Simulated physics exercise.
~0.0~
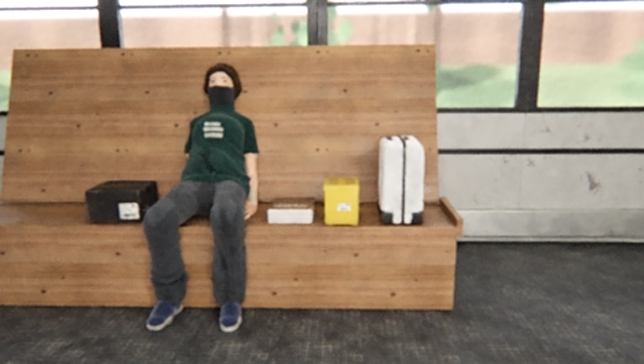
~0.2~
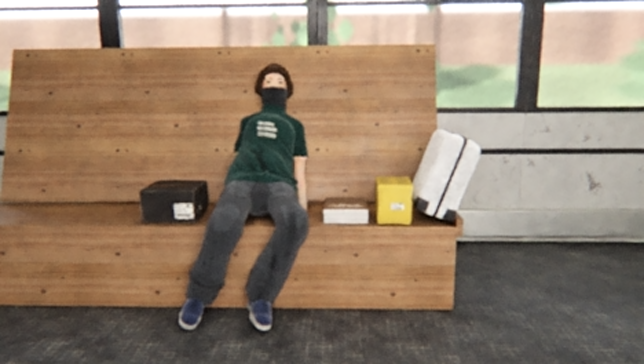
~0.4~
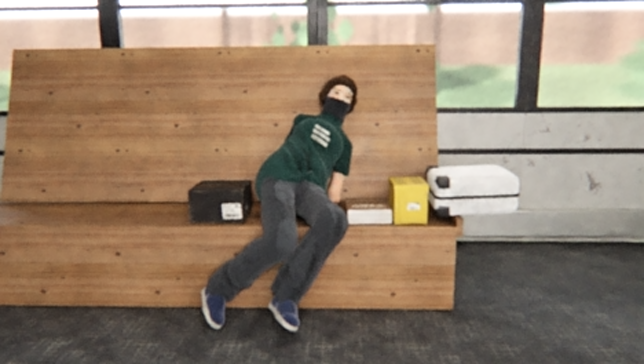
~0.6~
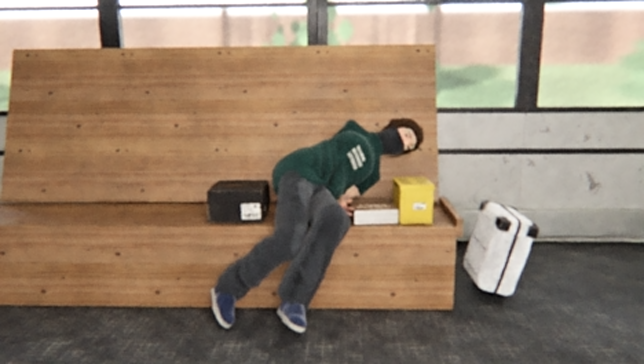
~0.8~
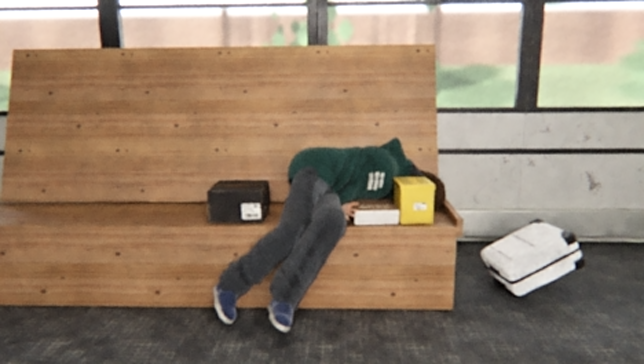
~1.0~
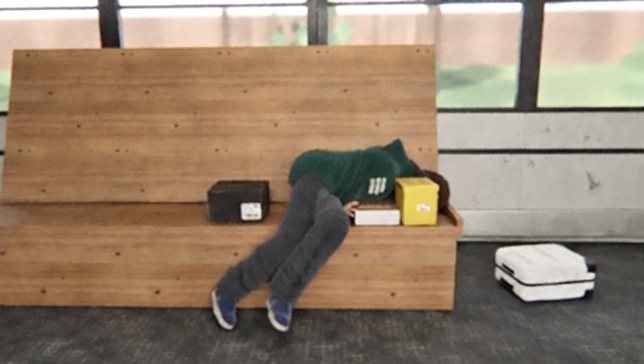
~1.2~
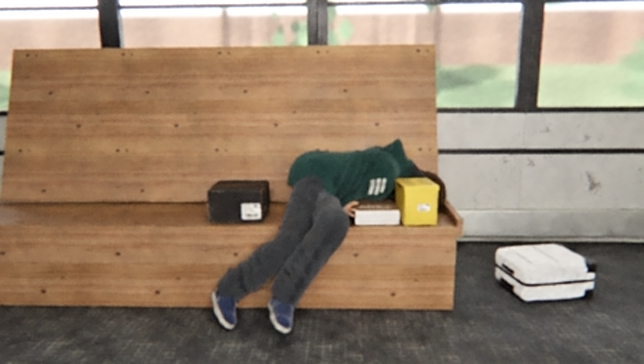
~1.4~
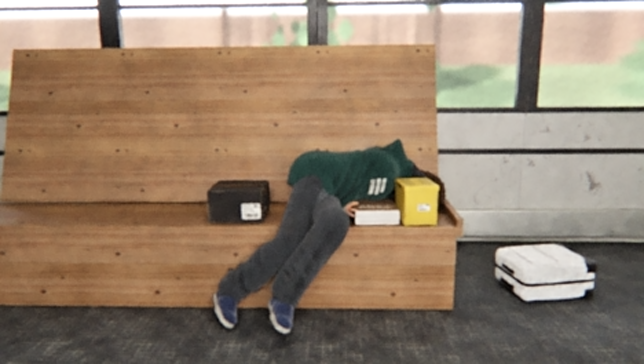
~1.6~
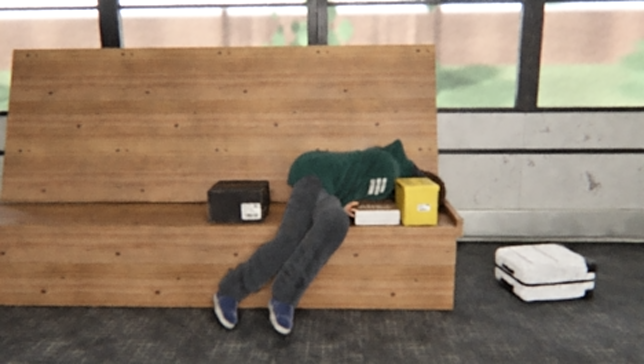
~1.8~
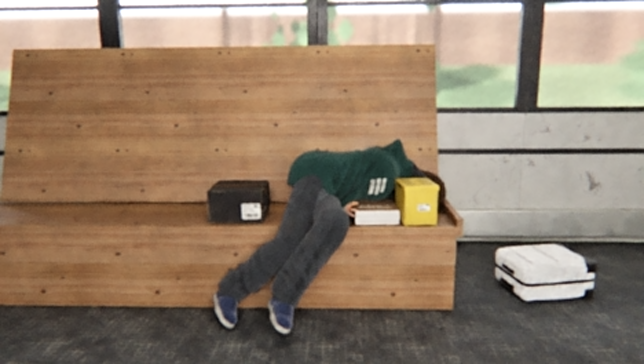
White case sliding right and tumbling off a wooden bench as a masked passenger slumps sideways beside boxes that stay on.
